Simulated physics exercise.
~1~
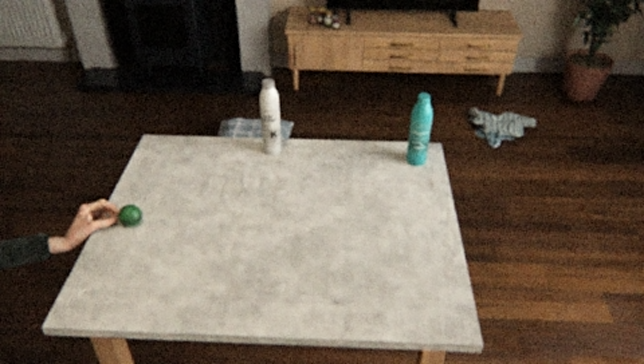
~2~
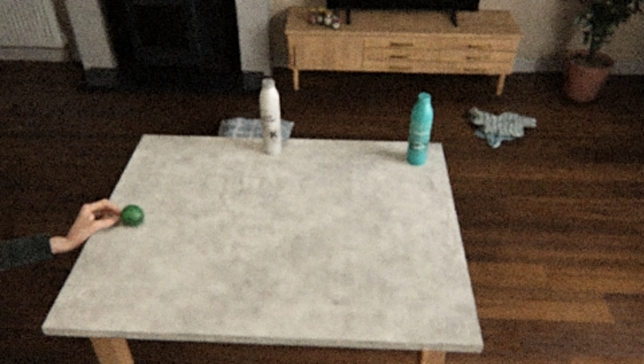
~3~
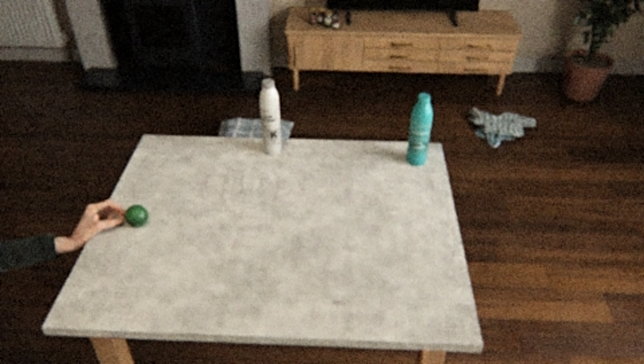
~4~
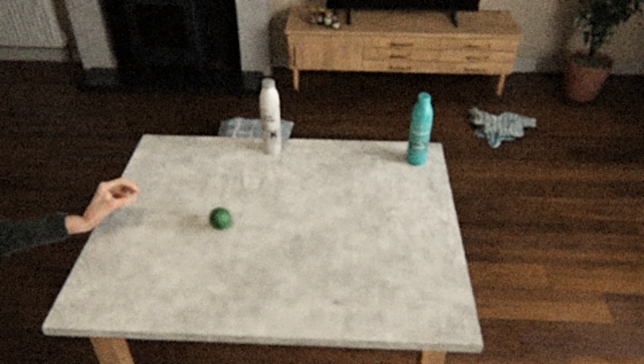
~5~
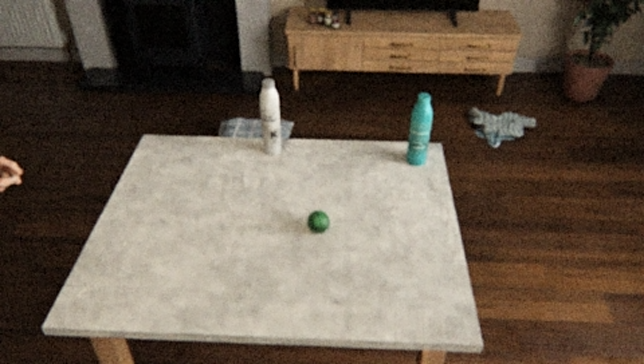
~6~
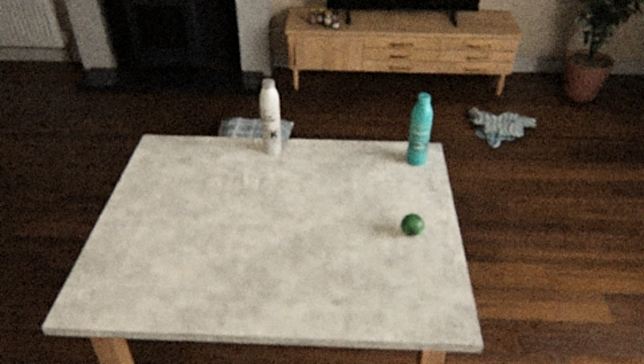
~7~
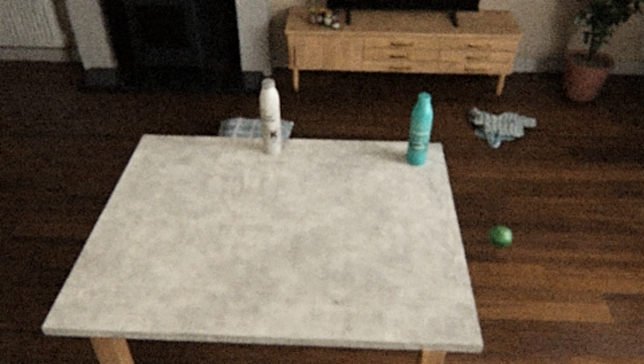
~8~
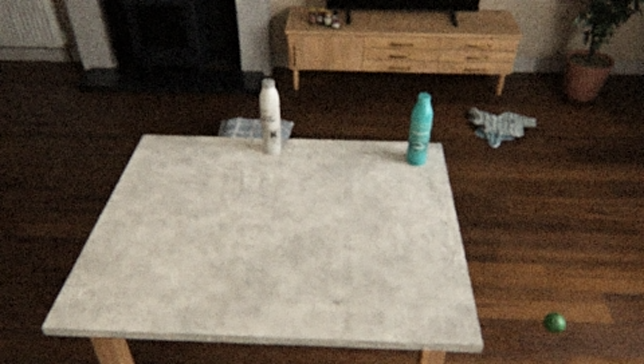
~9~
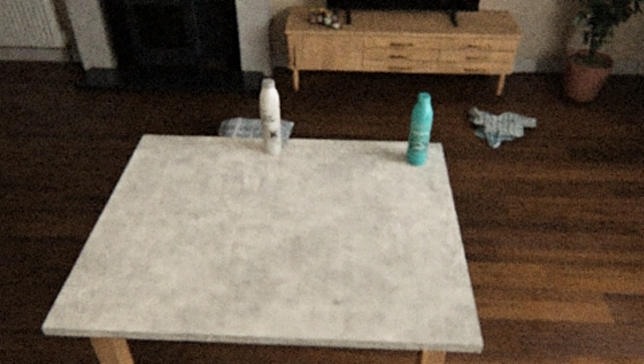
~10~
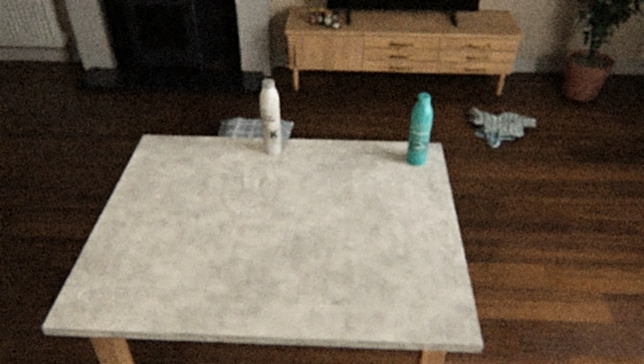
The clip shows a hand pushing a green ball from the left side of a table where a white bottle and a turquoise bottle stand. The ball rolls right across the tabletop, drops off the right edge toward the floor and passes out of view, while both bottles remain standing.
